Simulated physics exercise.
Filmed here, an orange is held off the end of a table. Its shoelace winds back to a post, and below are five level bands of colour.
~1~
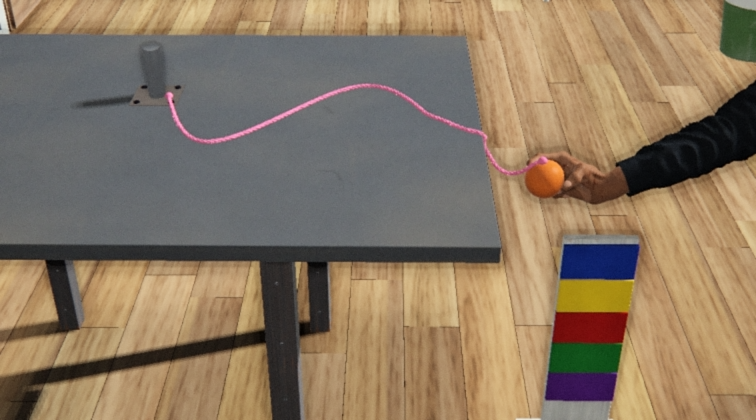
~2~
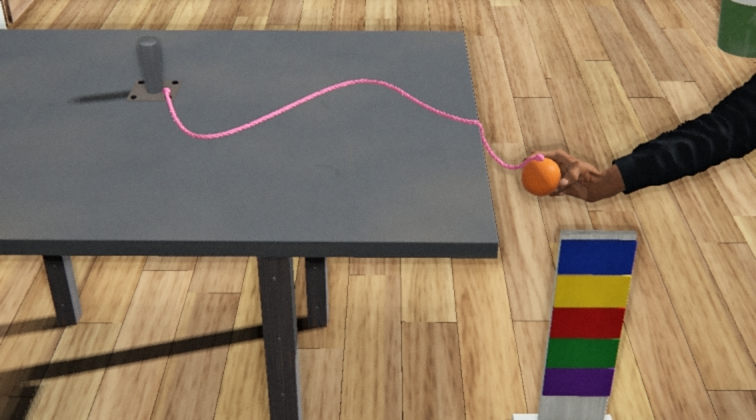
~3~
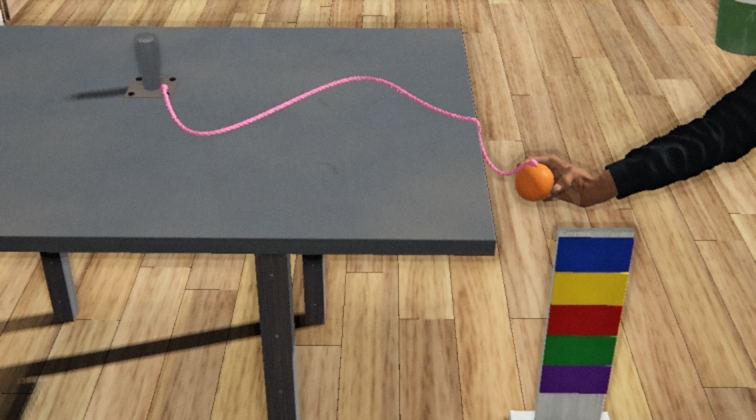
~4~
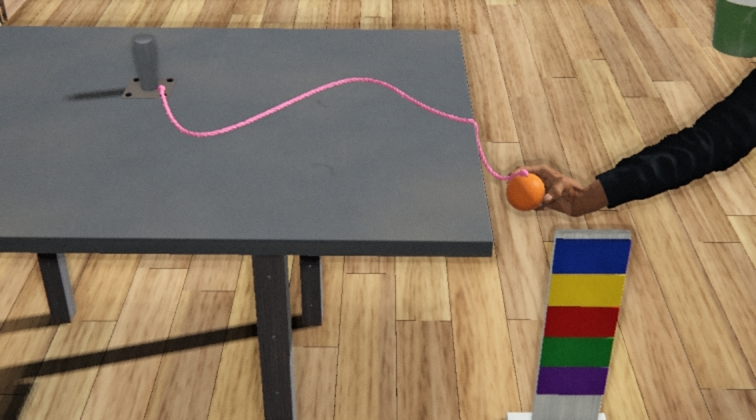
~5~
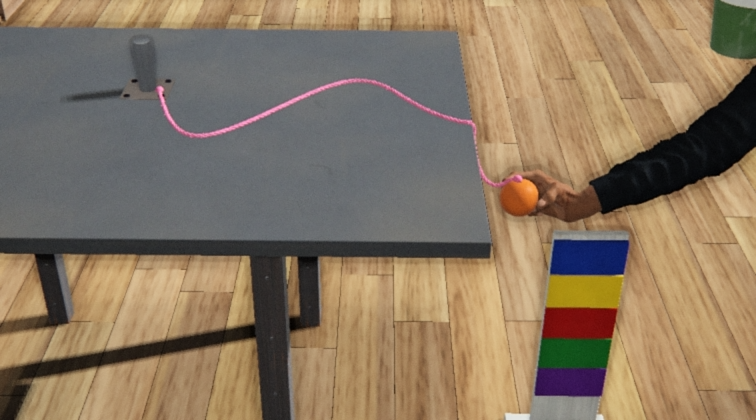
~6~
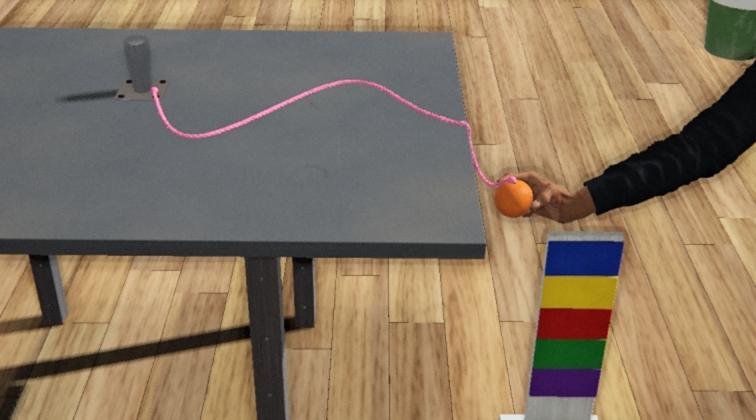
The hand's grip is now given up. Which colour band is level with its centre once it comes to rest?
The green band.
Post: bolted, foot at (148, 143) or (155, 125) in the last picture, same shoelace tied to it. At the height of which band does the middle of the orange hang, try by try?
First case: Purple. Second case: Purple.
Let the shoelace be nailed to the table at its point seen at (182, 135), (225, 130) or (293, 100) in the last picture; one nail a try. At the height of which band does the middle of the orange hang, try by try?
Try one: Red. Try two: Red. Try three: Yellow.
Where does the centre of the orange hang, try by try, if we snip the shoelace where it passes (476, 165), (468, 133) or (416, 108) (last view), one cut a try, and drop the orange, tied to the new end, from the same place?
In turn, (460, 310) for the first, (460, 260) for the second and (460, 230) for the third.
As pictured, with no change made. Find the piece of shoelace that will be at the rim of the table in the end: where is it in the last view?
Look close to (361, 82) - that's the one.
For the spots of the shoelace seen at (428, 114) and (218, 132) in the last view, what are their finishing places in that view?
The first at (461, 217), the second at (290, 105).
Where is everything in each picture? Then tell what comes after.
Orange (545, 179); blue (600, 264); yellow (595, 297); red (590, 329); green (586, 359); purple (581, 388), in the first frame.
Orange (541, 177); shoelace through (173, 112) (237, 130) (313, 96) (393, 88) (462, 121), in the second frame.
Orange (534, 183), in the third frame.
Orange (526, 192); shoelace through (168, 110) (232, 128) (308, 94) (388, 86) (458, 119), in the fourth frame.
Orange (519, 198), in the fifth frame.
Orange (513, 199); shoelace through (160, 112) (225, 130) (301, 96) (381, 88) (450, 121), in the sixth frame.
Soon after, orange near (496, 345); level with green.
After that, orange near (425, 314); level with green.
And then, orange near (467, 341); level with green.
In the end, orange near (451, 338); level with green. At green.
